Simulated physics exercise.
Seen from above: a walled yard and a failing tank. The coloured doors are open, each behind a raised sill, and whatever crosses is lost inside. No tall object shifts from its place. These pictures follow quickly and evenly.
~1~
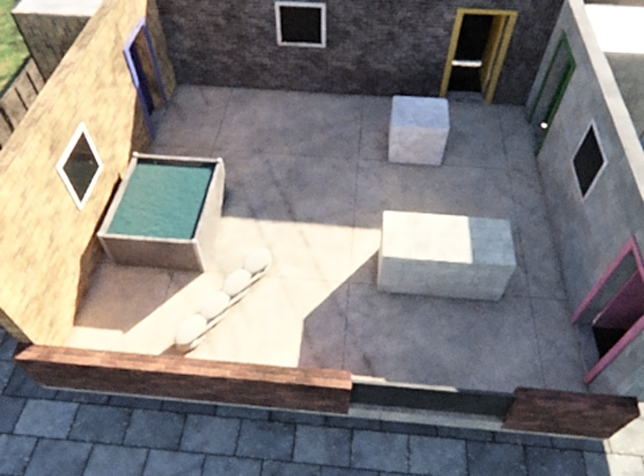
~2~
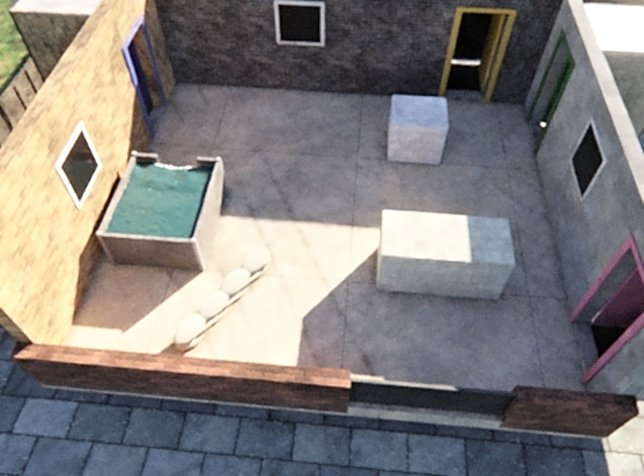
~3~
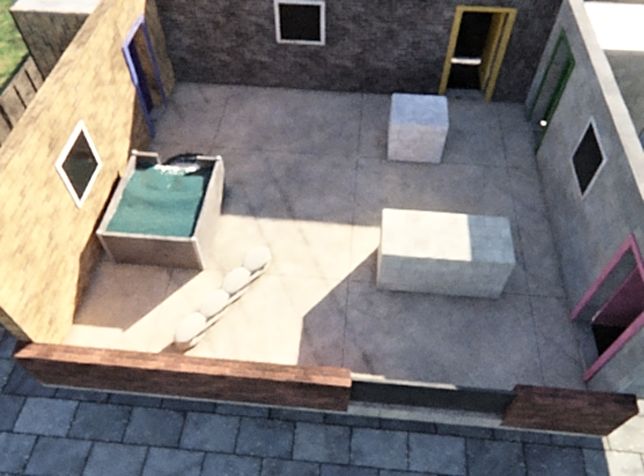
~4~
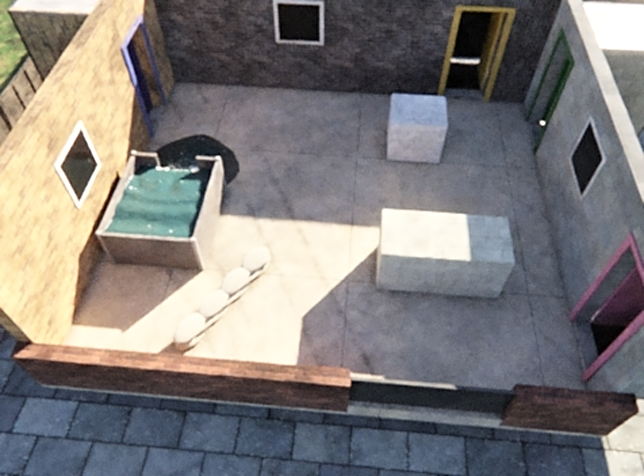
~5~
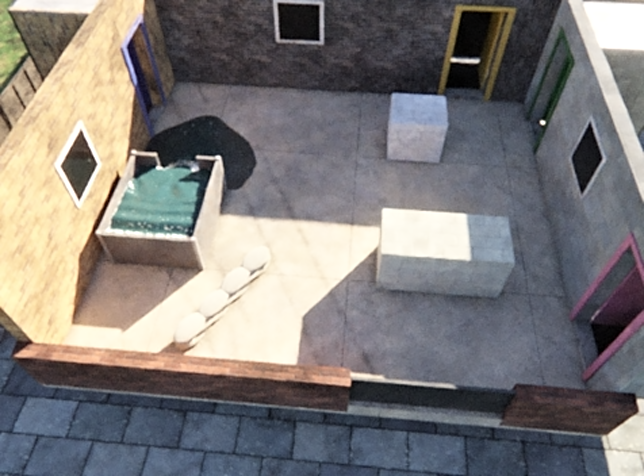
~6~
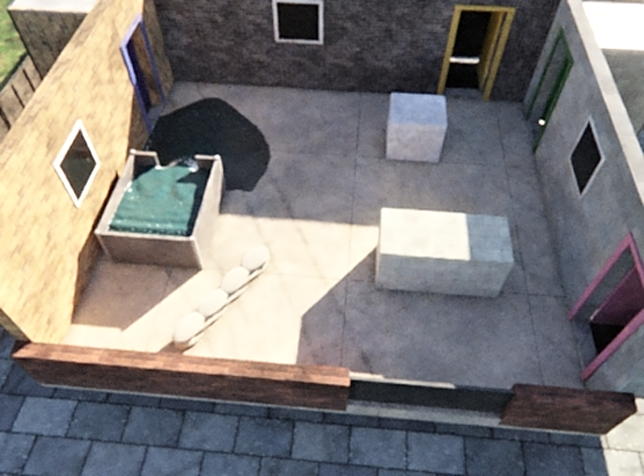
Walled yard seen from above, water pouring from the far side of a tank and spreading in a dark pool across the floor.
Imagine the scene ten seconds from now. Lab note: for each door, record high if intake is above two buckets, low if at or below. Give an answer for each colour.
Green door: High; pink door: Low; yellow door: Low; blue door: High.
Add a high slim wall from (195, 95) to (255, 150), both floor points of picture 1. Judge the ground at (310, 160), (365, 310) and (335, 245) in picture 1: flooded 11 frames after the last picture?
Taking the points in order, they are inundated, high and dry and high and dry.
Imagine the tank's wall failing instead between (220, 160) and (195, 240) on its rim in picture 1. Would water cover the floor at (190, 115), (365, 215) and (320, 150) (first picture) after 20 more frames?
Untouched, submerged, submerged.
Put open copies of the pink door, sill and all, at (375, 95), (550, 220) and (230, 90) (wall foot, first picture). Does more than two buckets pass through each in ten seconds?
Result, in listed order - doesn't reach the limit, doesn't reach the limit, gets past the limit.
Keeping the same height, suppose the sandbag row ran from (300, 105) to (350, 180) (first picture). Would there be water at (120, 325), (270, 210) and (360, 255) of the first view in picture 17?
Results in turn: Unreached, then unreached, then unreached.
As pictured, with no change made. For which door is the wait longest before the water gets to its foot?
It's the pink-painted one.
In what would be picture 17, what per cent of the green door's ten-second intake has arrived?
Roughly 0 percent.
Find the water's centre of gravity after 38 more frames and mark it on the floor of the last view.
Close to (293, 150).
A moment on, water covers 20 % of the floor; the green door not reached, the pink door not reached, the yellow door not reached, the blue door under two buckets in.
Next, water covers 20 % of the floor; the green door not reached, the pink door not reached, the yellow door not reached, the blue door over two buckets in.
Then, water covers 30 % of the floor; the green door not reached, the pink door not reached, the yellow door wet at the sill, nothing in, the blue door over two buckets in.
Later, water covers 45 % of the floor; the green door over two buckets in, the pink door not reached, the yellow door wet at the sill, nothing in, the blue door far over two buckets in.
In the end, water covers 70 % of the floor; the green door far over two buckets in, the pink door wet at the sill, nothing in, the yellow door wet at the sill, nothing in, the blue door far over two buckets in.
